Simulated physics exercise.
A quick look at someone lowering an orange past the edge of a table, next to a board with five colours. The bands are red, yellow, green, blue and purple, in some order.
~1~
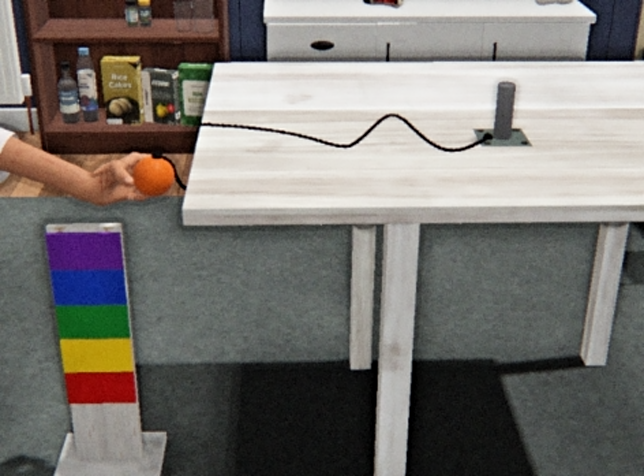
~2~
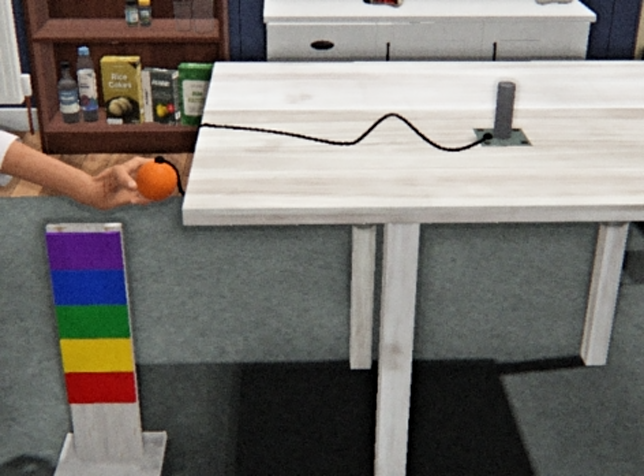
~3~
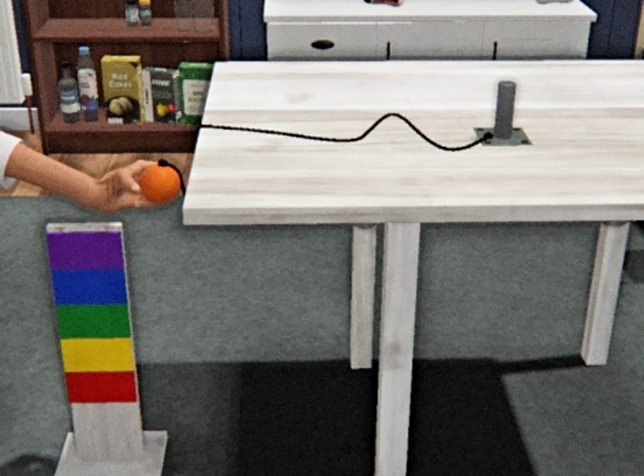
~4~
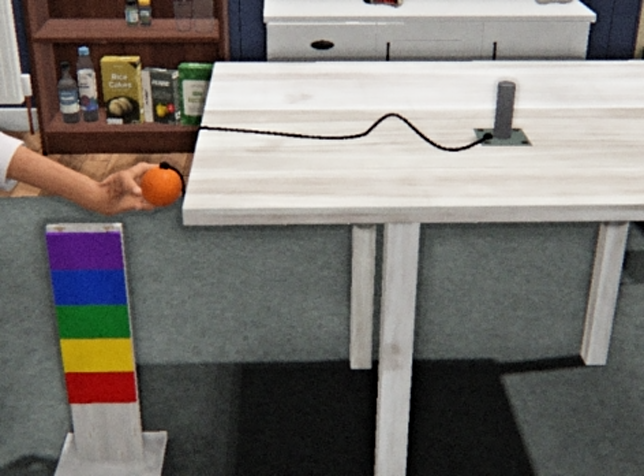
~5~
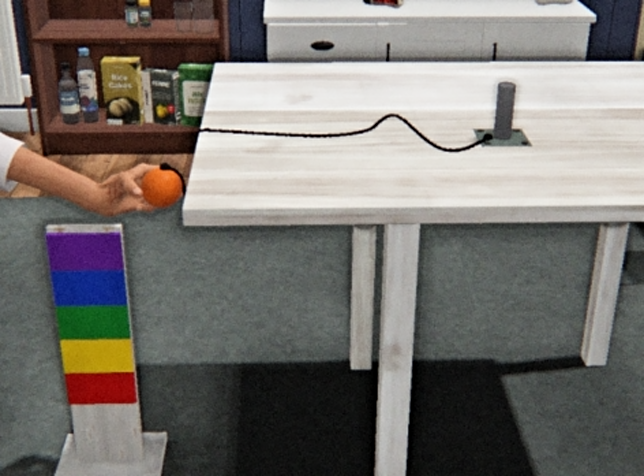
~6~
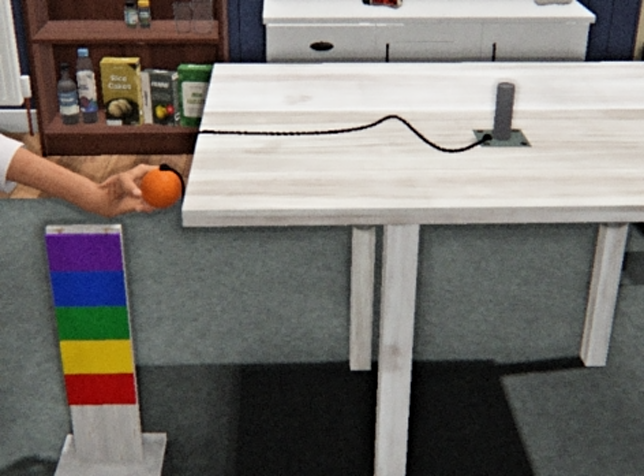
A hand holds an orange ball on a black cord beside the table, barely moving.
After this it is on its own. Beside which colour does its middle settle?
Its middle rests at the red band.
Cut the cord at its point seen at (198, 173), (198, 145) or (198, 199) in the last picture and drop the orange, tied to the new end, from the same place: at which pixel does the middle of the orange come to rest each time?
In that order: (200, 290), (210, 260) and (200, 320).
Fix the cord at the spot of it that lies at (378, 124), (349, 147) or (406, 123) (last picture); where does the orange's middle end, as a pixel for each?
About (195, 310), (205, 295) and (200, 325).
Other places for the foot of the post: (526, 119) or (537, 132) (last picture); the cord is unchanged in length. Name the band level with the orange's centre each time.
One after the other, yellow; yellow.
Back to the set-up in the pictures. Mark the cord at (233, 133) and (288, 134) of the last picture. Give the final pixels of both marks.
They go to (201, 201) and to (198, 151).
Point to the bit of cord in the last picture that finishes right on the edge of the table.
That spot is around (302, 134).
Early on, orange near (248, 382); level with red.
Midway, orange near (189, 388); level with red.
Finally, orange near (220, 390); level with red. The red one.
